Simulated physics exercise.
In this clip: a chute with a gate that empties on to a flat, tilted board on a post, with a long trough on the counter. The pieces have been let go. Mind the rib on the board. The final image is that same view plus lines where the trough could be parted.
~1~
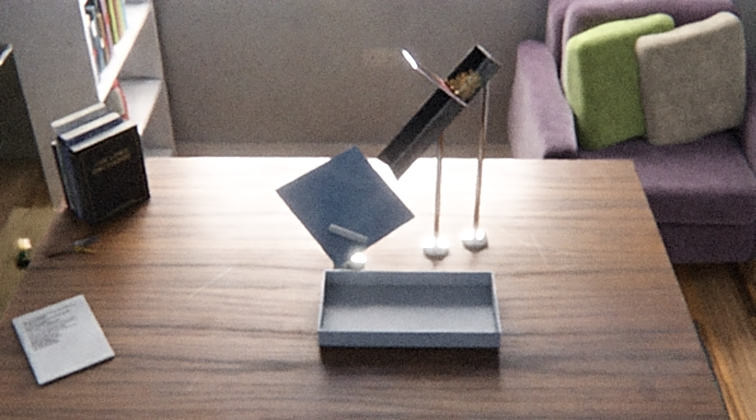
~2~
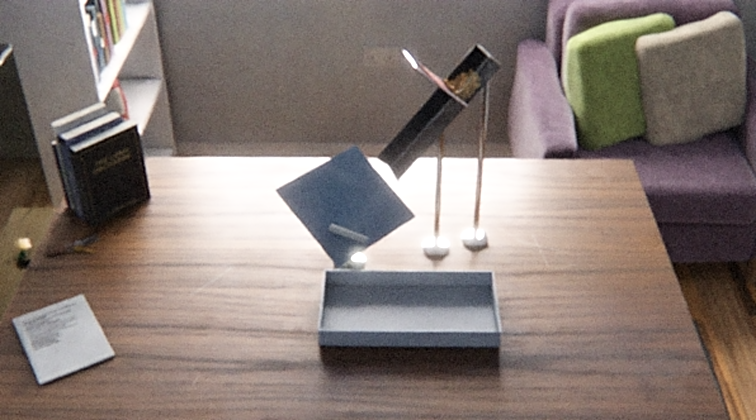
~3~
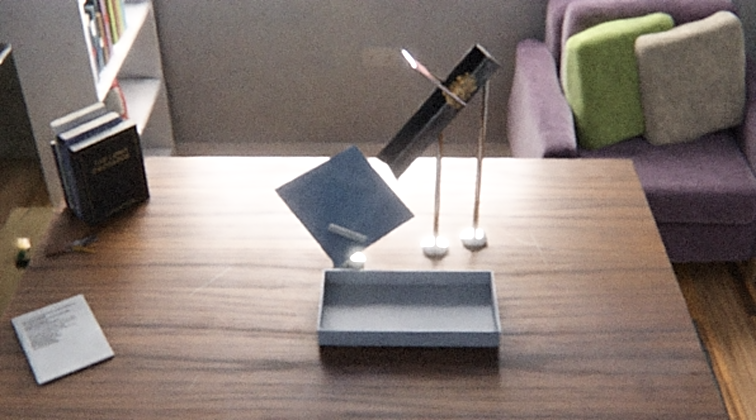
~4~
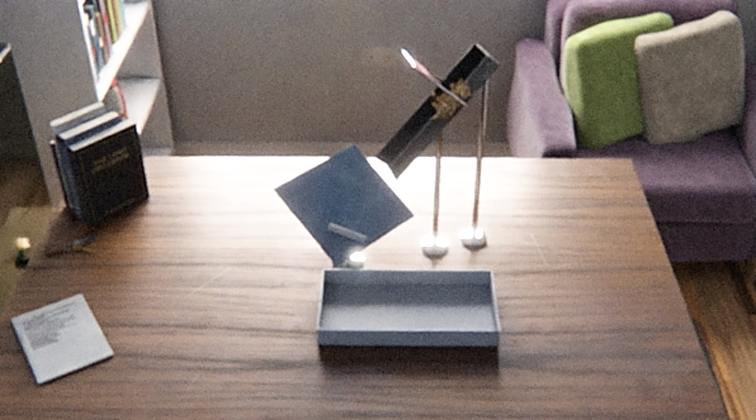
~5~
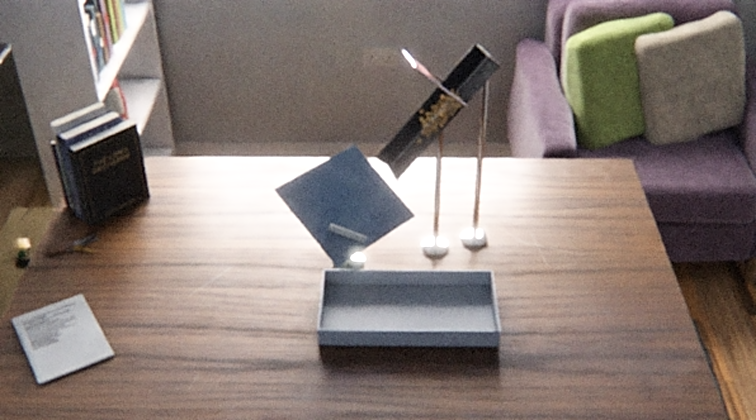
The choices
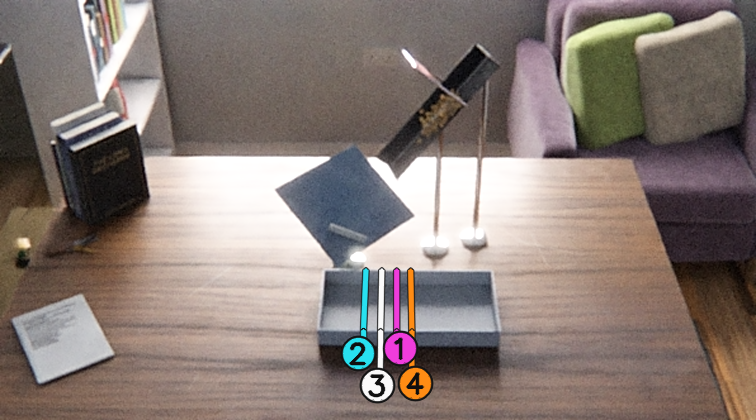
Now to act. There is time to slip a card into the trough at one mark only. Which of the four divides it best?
I would pick line 1.
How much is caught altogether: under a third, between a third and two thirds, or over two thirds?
About that: Over two thirds.
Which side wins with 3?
More lands on the right.
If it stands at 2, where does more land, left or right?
The right side.
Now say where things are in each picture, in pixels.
The first picture shows load behind the gate at (464, 87), dried chickpeas; lip of the chute at (393, 174), sloping fairly steeply.
The second picture shows middle of the board at (347, 203), tilted fairly steeply; middle of its low edge at (379, 241); of its high edge at (316, 166).
The third picture shows front corners of the trough at (318, 330) and (500, 331), empty; front of the load at (449, 101).
The fourth picture shows middle of the load at (449, 100); its front at (436, 117), about a quarter of the way to the lip; rib from (330, 224) to (367, 237).
The fifth picture shows middle of the load at (441, 111); its front at (420, 141), about half of the way to the lip.
On the marked copy, line 1 crosses the front rim at (396, 330); line 2 crosses the front rim at (363, 330); line 3 crosses the front rim at (380, 330); line 4 crosses the front rim at (411, 330).
With 1, of what is caught, about two thirds on the left of the divider, about a third on the right.
With 2, of what is caught, a small part on the left of the divider, nearly all on the right.
With 3, of what is caught, a small part on the left of the divider, nearly all on the right.
With 4, of what is caught, nearly all on the left of the divider, a small part on the right.
